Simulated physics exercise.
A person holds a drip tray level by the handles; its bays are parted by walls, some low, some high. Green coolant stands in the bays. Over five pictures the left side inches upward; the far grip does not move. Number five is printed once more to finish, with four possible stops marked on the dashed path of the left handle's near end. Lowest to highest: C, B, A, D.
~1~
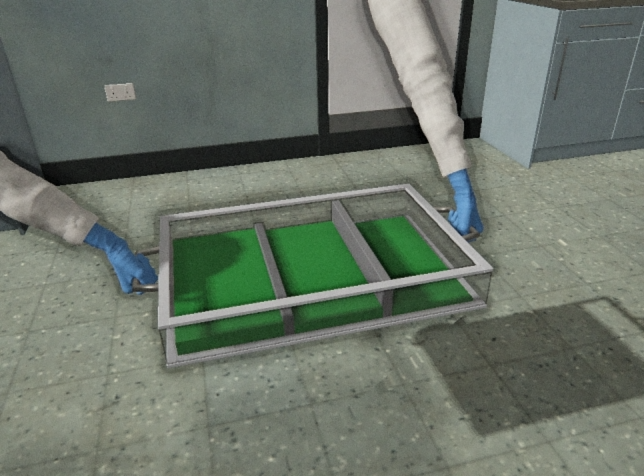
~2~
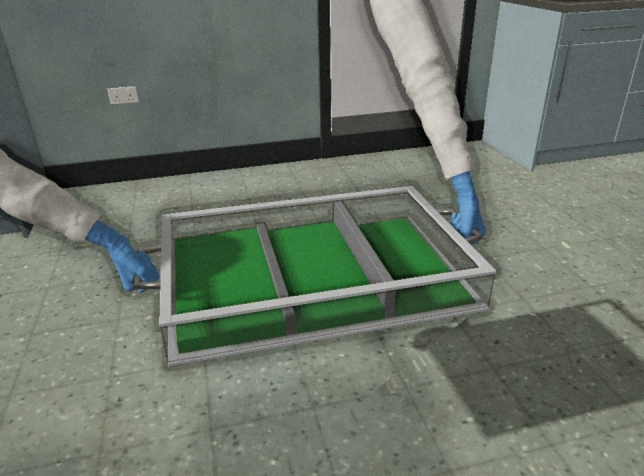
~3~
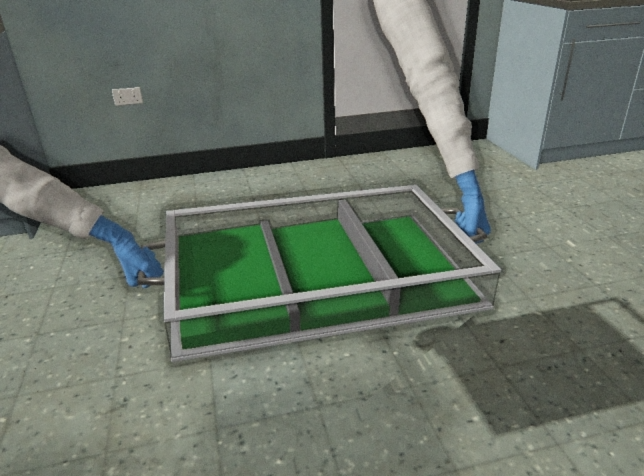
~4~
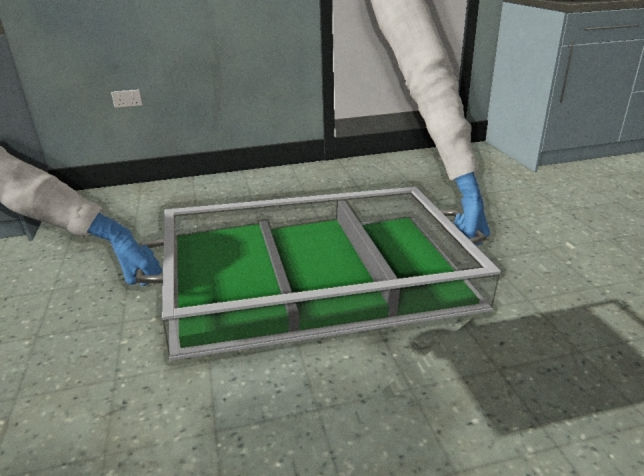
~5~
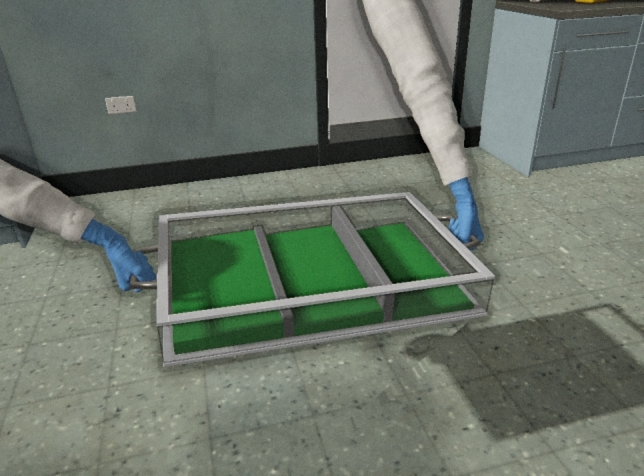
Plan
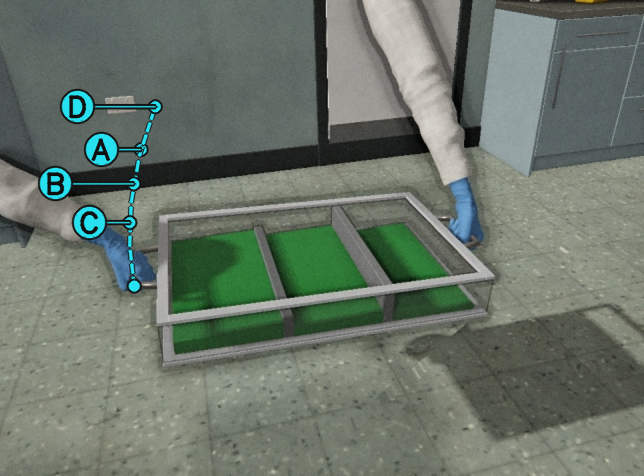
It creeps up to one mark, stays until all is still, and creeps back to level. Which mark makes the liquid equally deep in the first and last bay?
A.
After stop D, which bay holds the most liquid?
The middle bay.
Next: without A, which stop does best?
B it is.
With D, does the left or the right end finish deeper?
The right end bay.
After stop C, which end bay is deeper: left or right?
The left end bay.
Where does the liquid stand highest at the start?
That is the left bay.
On the marked copy, A at (141, 149); B at (133, 183); C at (129, 222); D at (155, 106).
With A, the two end bays stand about equally deep; nothing spills.
With B, the left end bay stands a little deeper than the other; nothing spills.
With C, the left end bay stands much deeper than the other; nothing spills.
With D, the right end bay stands much deeper than the other; nothing spills.
